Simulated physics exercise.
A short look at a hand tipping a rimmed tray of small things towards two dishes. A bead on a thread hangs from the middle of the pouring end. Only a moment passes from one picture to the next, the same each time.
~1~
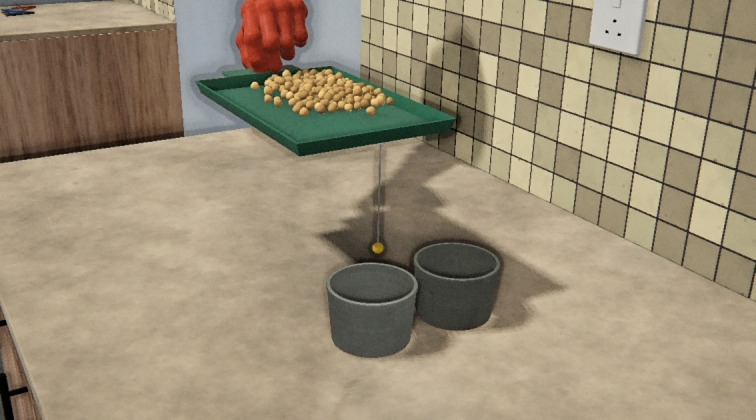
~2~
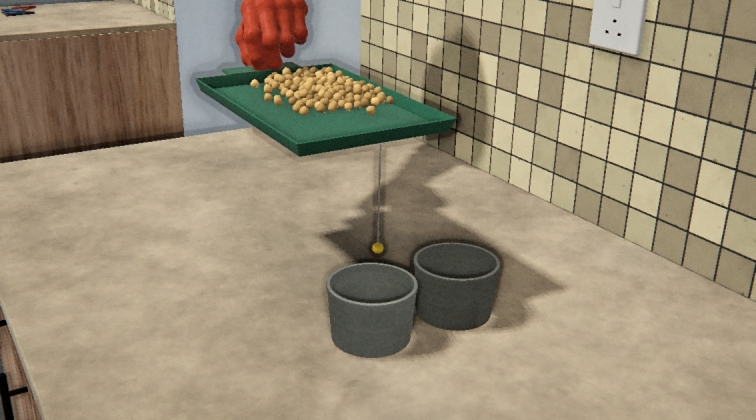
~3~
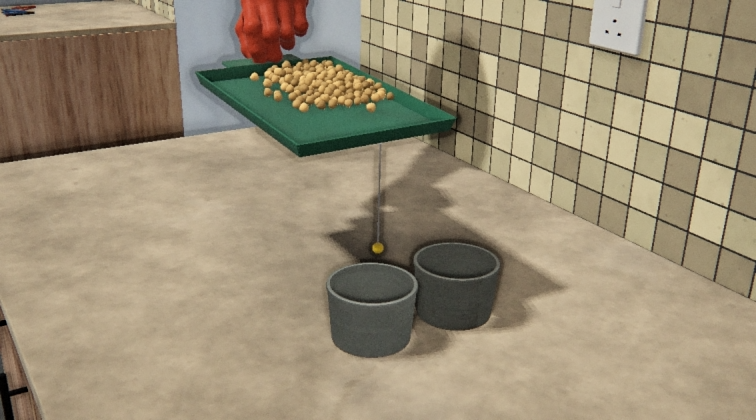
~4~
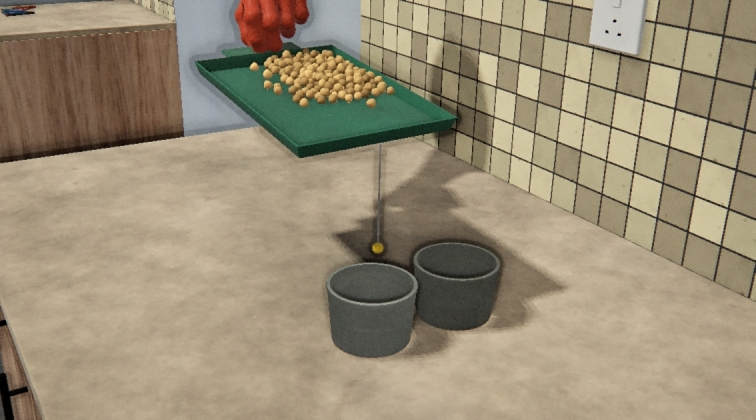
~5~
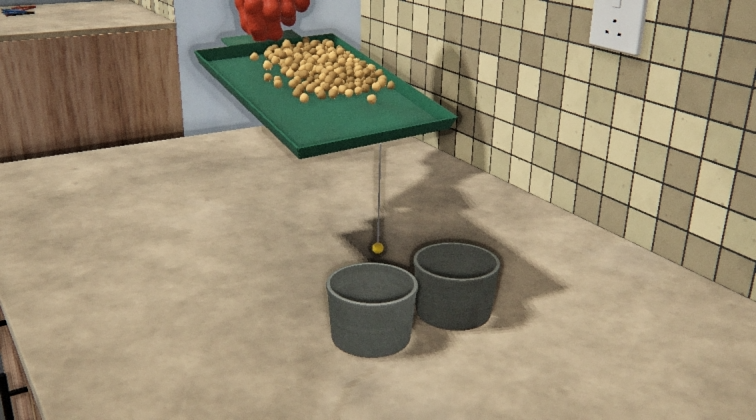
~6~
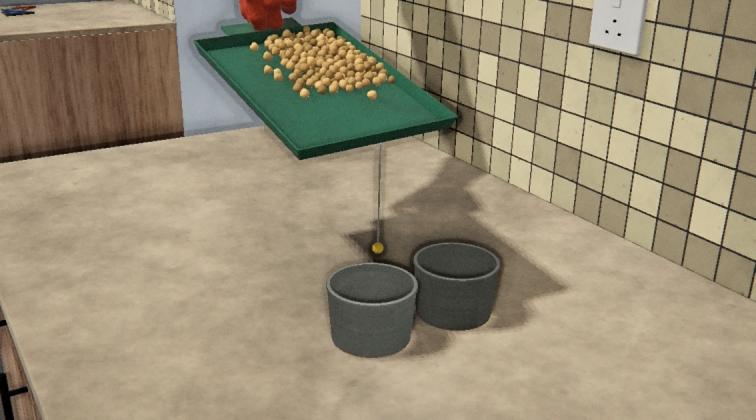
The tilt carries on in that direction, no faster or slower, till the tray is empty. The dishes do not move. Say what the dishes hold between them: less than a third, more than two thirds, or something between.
The two hold from one third to two thirds of the load.
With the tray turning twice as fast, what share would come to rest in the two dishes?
About 30 per cent.
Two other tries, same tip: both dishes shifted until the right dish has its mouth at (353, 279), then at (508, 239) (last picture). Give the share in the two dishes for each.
Roughly 50 per cent, and 0 per cent.
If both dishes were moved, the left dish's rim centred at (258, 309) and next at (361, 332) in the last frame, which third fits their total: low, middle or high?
First between a third and two thirds, then less than a third.
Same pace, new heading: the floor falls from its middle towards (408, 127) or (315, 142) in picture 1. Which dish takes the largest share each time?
The first try: The right one. The second: The left one.
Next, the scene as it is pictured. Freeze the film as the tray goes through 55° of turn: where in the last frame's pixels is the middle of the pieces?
Roughly at (356, 123).
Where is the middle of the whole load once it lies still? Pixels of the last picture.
Around (364, 345).
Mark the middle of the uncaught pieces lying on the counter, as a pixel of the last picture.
Roughly at (319, 385).
Just after the last frame, tray tipped steeply; the larger part on the tray; about a tenth in the left dish; about a tenth outside both; about a tenth in the air.
A moment on, tray tipped right over; roughly a third on the tray; roughly a quarter in the left dish; just a few in the right dish; roughly a quarter outside both; roughly a quarter in the air.
Further on, tray tipped past a quarter turn; roughly a third in the left dish; about a tenth in the right dish; roughly half outside both.
When it is over, tray tipped past a quarter turn; roughly a third in the left dish; about a tenth in the right dish; roughly half outside both.
